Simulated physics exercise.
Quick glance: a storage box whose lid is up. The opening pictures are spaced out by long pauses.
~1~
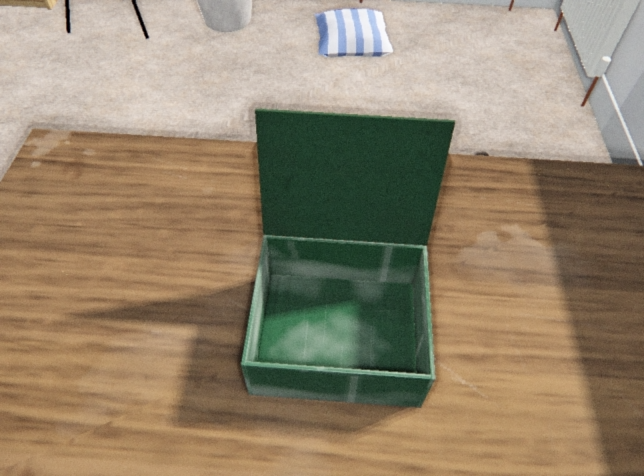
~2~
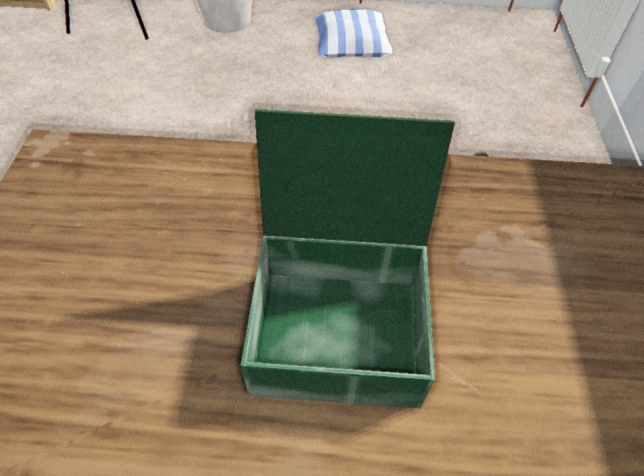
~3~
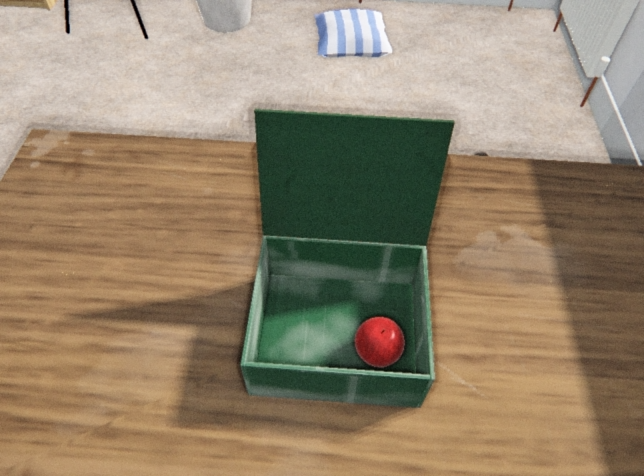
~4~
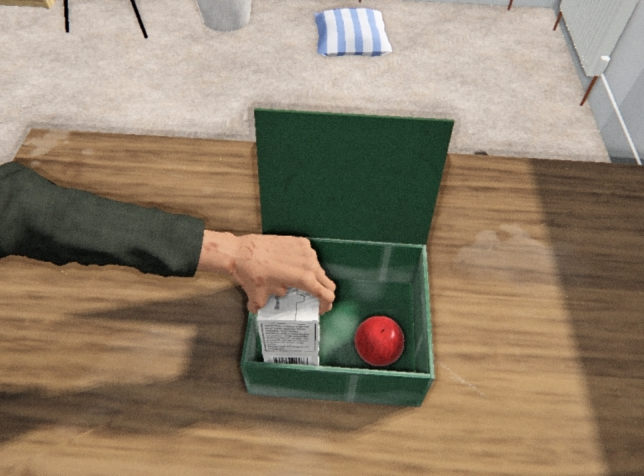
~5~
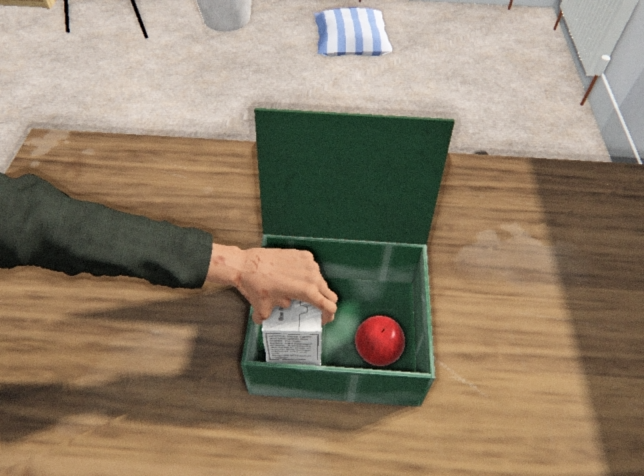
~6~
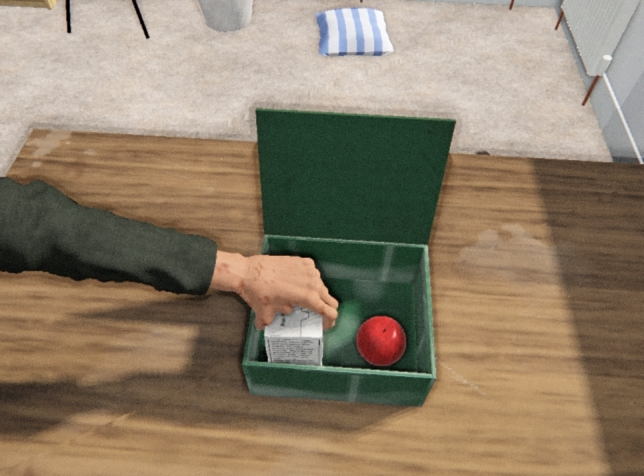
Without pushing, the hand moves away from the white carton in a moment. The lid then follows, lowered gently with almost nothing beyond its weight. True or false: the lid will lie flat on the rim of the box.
False.
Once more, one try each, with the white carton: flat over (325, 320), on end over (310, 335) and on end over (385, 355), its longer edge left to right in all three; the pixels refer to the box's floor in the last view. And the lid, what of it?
First try: The lid comes all the way down; second try: It remains open; third try: It remains open.
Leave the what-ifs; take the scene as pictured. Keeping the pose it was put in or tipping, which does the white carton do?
Looking at the last picture, it is left as set.
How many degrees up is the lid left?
Near 20°.
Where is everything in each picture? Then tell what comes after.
The last thing is not in view yet, in the first frame.
The last thing is not in view yet, in the second frame.
The last thing is not in view yet; red apple (380, 342), in the third frame.
Still above its spot; white carton (291, 325); red apple (379, 341), in the fourth frame.
Still above its spot; white carton (294, 335); red apple (380, 341), in the fifth frame.
In place under the hand; white carton (296, 340); red apple (381, 341), in the sixth frame.
Then, 1.20 s on from there, lid starting down.
Then, 1.60 s on from there, lid 57° above the rim.
Then, 1.80 s on from there, lid 34° above the rim.
In the end, lid 20° above the rim; both unmoved. At the end, from the last picture's camera, white carton near (296, 340).
